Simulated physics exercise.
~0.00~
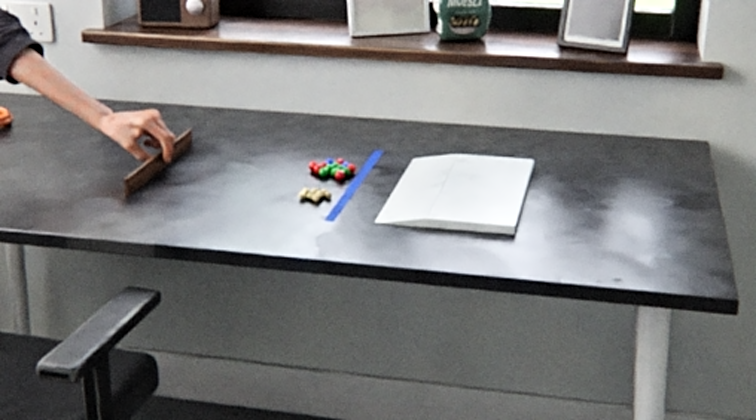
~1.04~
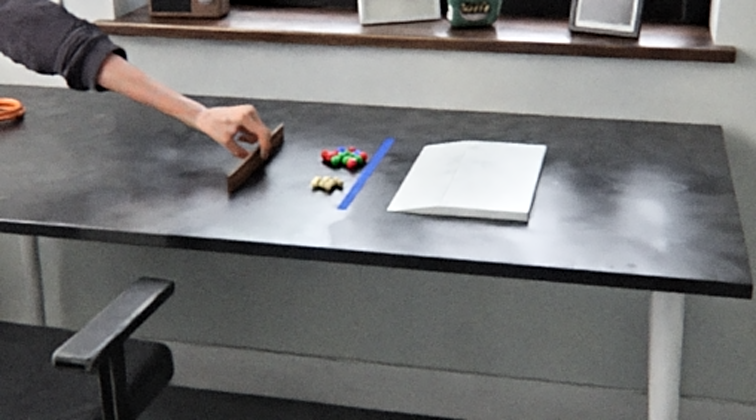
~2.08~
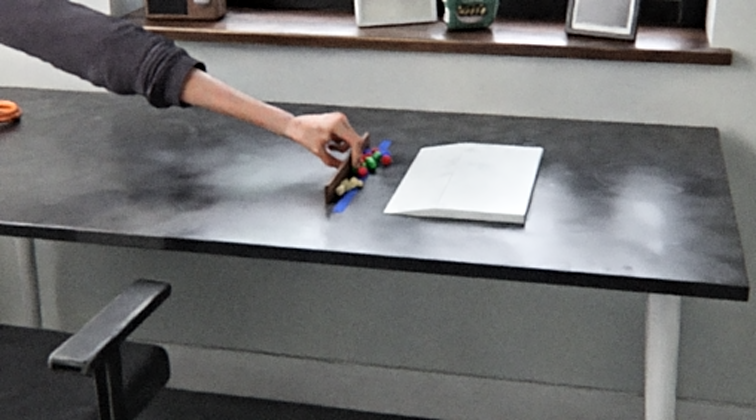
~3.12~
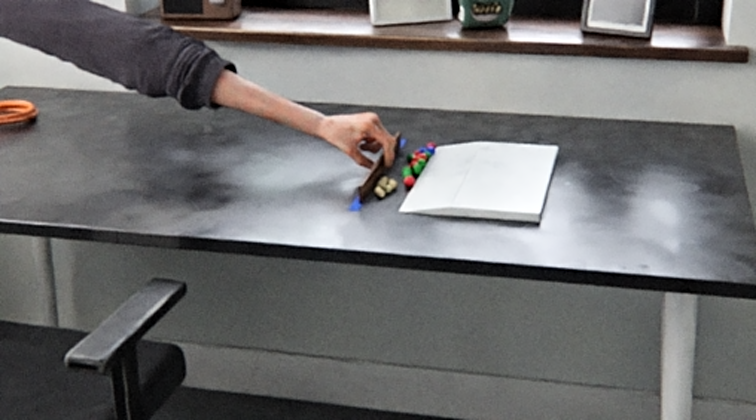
A hand slides a wooden strip right, pushing two small clusters toward the white slab.
